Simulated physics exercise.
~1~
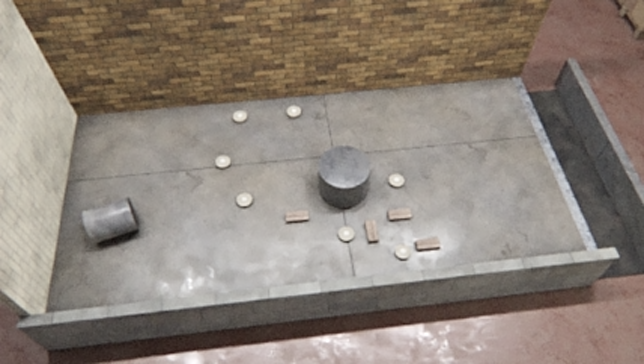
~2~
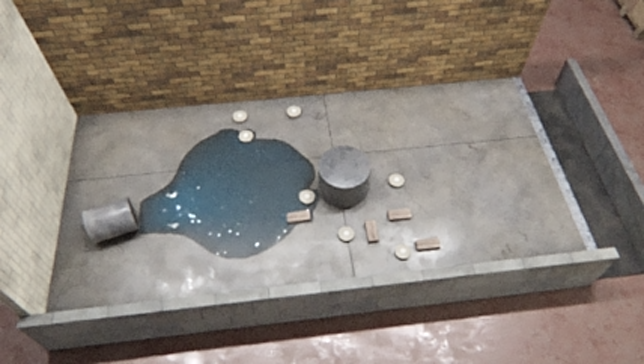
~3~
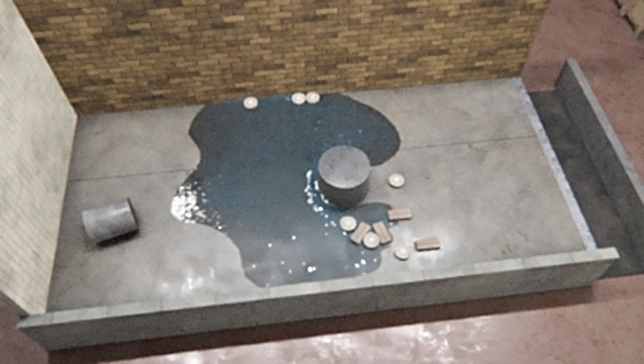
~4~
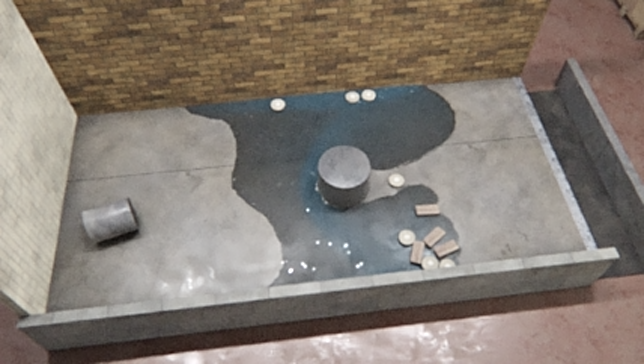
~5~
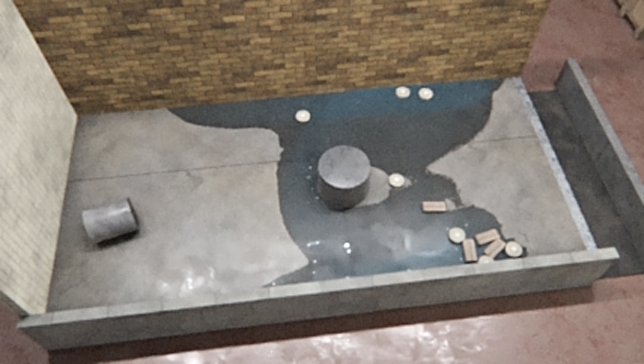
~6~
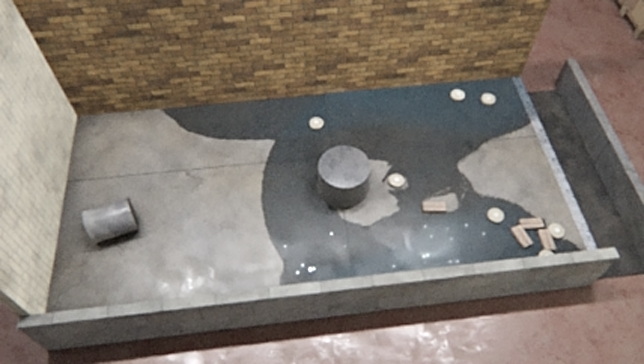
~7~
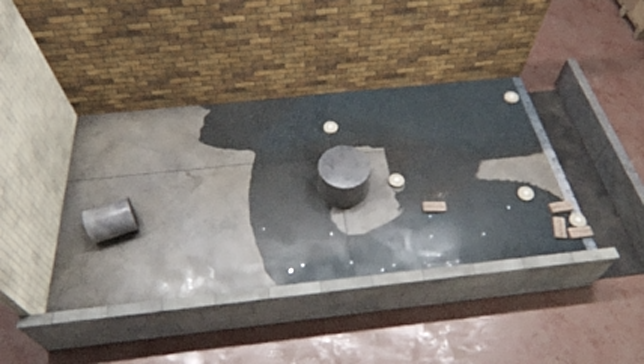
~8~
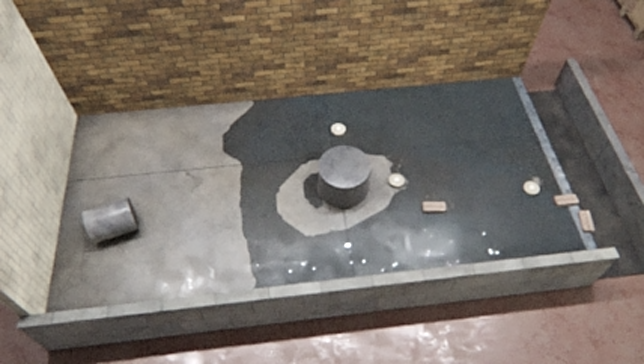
Dark water pours from a drum lying on its side and spreads right across a grey floor, around an upright cylinder, sweeping pale round lids and reddish blocks toward the far edge, where several disappear, leaving a few scattered on the wet right side.
